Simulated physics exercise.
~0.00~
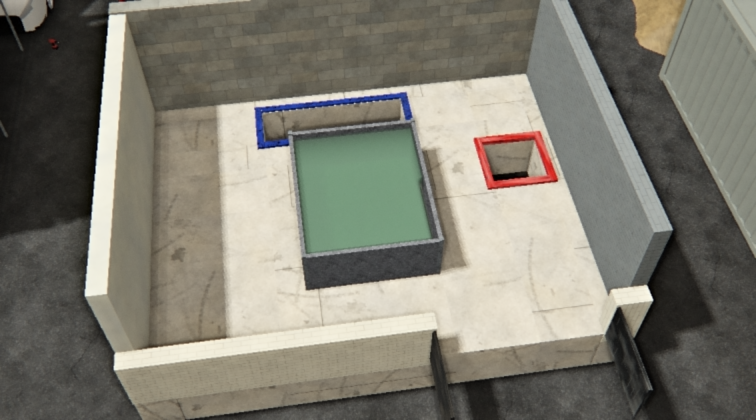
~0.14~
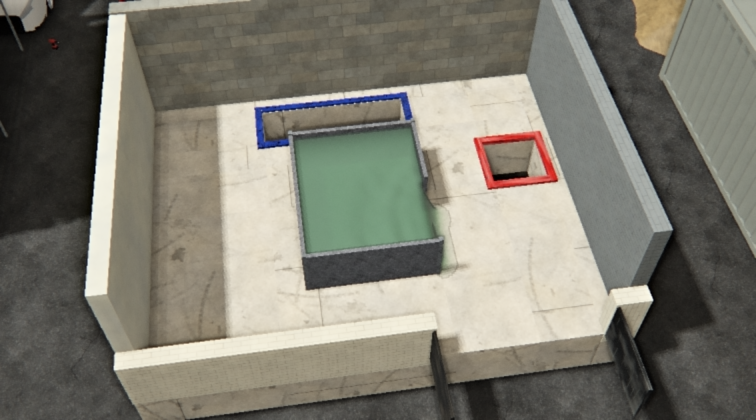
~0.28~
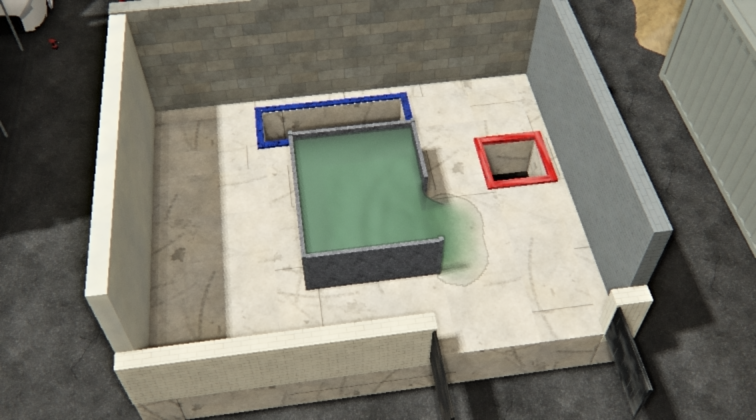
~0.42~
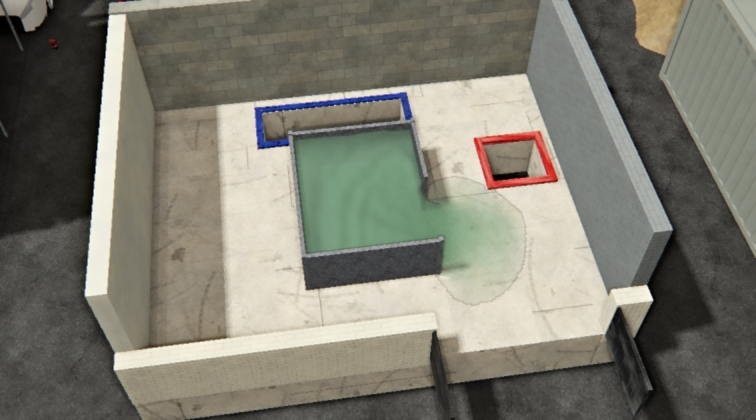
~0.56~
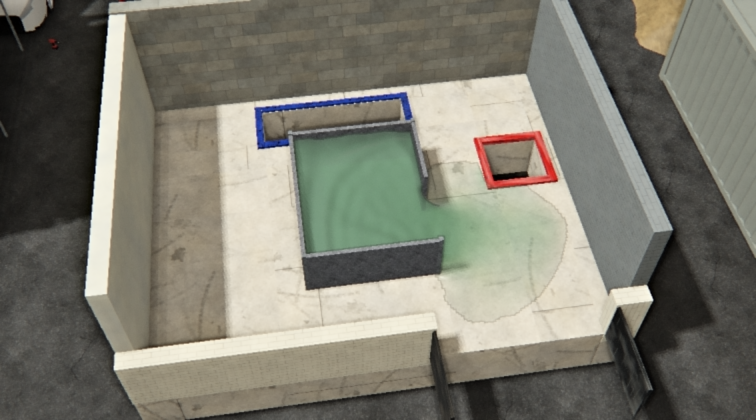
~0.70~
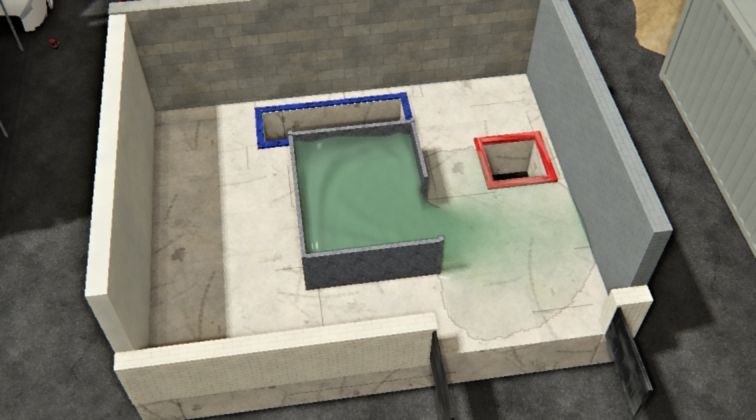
On a walled floor slab seen from above, a dark-sided tank of still green water stands between a blue-edged pit and a red-edged one. Part of its right side gives way, and water pours out through the gap. The pale green sheet fans rightward and toward the near wall, widening across the floor.
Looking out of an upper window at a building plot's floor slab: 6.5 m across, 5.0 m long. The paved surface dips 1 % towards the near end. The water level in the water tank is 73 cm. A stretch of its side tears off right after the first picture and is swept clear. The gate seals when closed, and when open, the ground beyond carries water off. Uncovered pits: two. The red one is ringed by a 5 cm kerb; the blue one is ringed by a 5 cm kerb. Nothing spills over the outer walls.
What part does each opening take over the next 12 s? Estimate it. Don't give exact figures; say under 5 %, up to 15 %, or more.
The gate ends up with more than 15 %, the red pit ends up with above 15 %, the blue pit ends up with less than 5 %.
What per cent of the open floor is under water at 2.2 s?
Covered: Roughly 30 per cent.
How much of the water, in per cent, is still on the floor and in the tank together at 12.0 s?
30 %.
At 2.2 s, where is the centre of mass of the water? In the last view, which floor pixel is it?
Centre: Approx. (437, 227) px.
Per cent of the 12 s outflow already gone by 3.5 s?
I'd say close to 40 in a hundred.
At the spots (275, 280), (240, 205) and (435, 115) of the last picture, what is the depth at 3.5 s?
First spot near 0 cm, second near 0 cm, third near 4 cm.
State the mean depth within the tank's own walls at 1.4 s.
Roughly 49 cm on average.
After 1.4 s water covers 25 % of the floor and is deepest (59 cm) near (616, 316); gone so far, the gate 1 %, the red pit 1 %, the blue pit 0 %.
After 2.2 s water covers 30 % of the floor and is deepest (42 cm) near (616, 316); gone so far, the gate 7 %, the red pit 4 %, the blue pit 0 %.
After 3.5 s water covers 35 % of the floor and is deepest (26 cm) near (616, 316); gone so far, the gate 17 %, the red pit 9 %, the blue pit 0 %.
After 7.0 s water covers 45 % of the floor and is deepest (16 cm) near (611, 305); gone so far, the gate 37 %, the red pit 17 %, the blue pit 1 %.
After 12.0 s water covers 45 % of the floor and is deepest (10 cm) near (616, 316); gone so far, the gate 52 %, the red pit 18 %, the blue pit 1 %.
